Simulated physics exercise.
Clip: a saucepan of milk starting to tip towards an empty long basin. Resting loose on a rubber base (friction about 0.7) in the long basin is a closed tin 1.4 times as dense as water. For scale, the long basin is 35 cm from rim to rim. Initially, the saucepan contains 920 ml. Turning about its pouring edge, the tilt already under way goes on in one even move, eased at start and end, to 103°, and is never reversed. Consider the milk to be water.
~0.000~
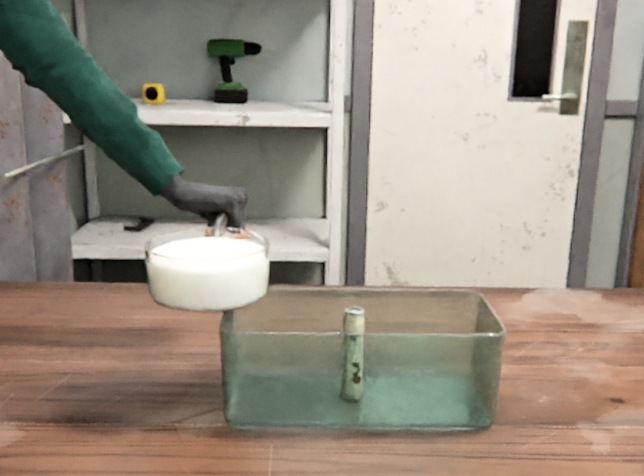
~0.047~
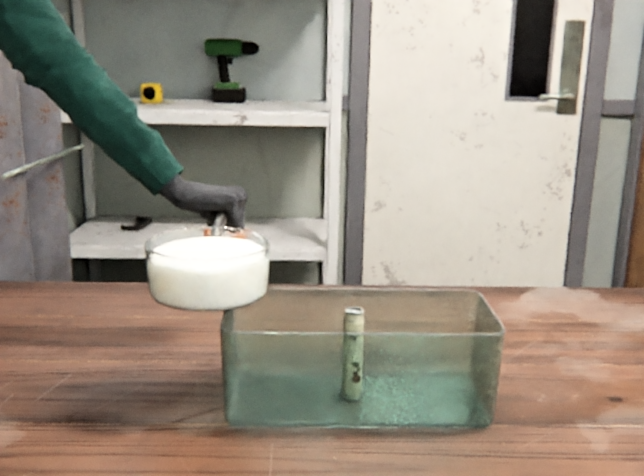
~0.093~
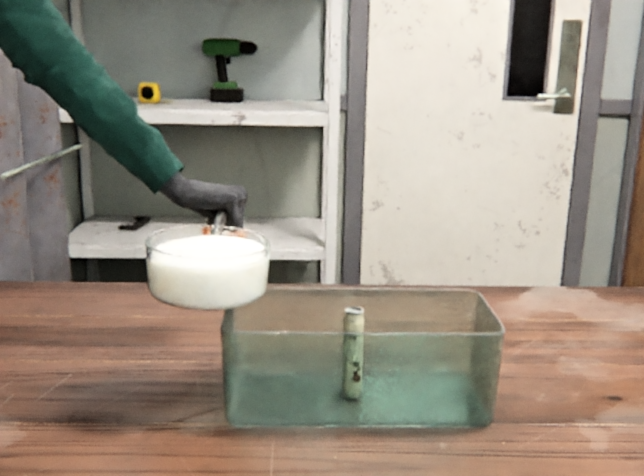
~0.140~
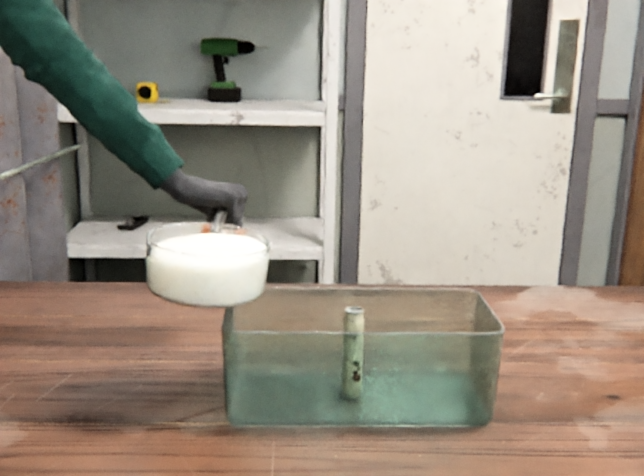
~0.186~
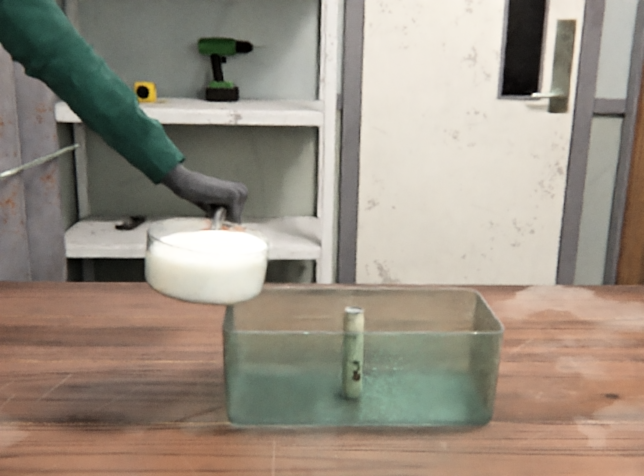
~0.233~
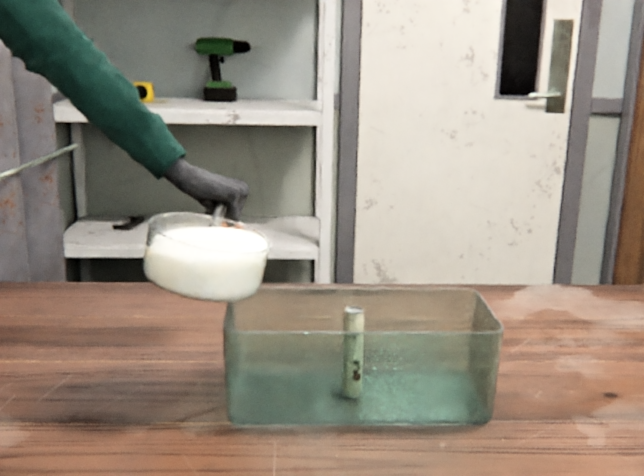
The clip opens on a gloved hand in a green sleeve holding a round glass pan of white liquid, nearly level, above the left end of a clear rectangular basin with an upright tin inside, on a wooden table. The hand then gradually tilts the pan slightly, its left side rising.
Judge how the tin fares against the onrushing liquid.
It gets bowled over.
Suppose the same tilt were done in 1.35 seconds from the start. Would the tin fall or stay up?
The tin tumbles.
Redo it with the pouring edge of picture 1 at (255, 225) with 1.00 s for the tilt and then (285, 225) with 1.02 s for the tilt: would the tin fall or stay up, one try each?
Run one: It tumbles. Run two: It does not tip.
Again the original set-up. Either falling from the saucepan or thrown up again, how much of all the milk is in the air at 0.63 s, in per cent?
Near 34 per cent at that moment.
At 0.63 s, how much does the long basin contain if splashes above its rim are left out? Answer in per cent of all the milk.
Roughly 12 percent of it.
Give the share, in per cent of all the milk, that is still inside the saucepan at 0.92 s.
Remaining share: Approx. 8 %.
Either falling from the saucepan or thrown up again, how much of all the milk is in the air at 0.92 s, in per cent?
Airborne fraction: Approx. 10 %.
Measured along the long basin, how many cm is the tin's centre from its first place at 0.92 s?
It has moved some 2 cm.
After 0.63 s the tilt is 67° and 53 per cent is still to pour; the tin stands where it began.
After 0.92 s the tilt is 99° and 8 per cent is still to pour; the tin leans 21°.
After 1.23 s the tilt is 103° and 0 per cent is still to pour; the tin lies on its side.
After 1.56 s the tilt is 103° and 0 per cent is still to pour; the tin lies on its side.
In the end the tin lies on its side.
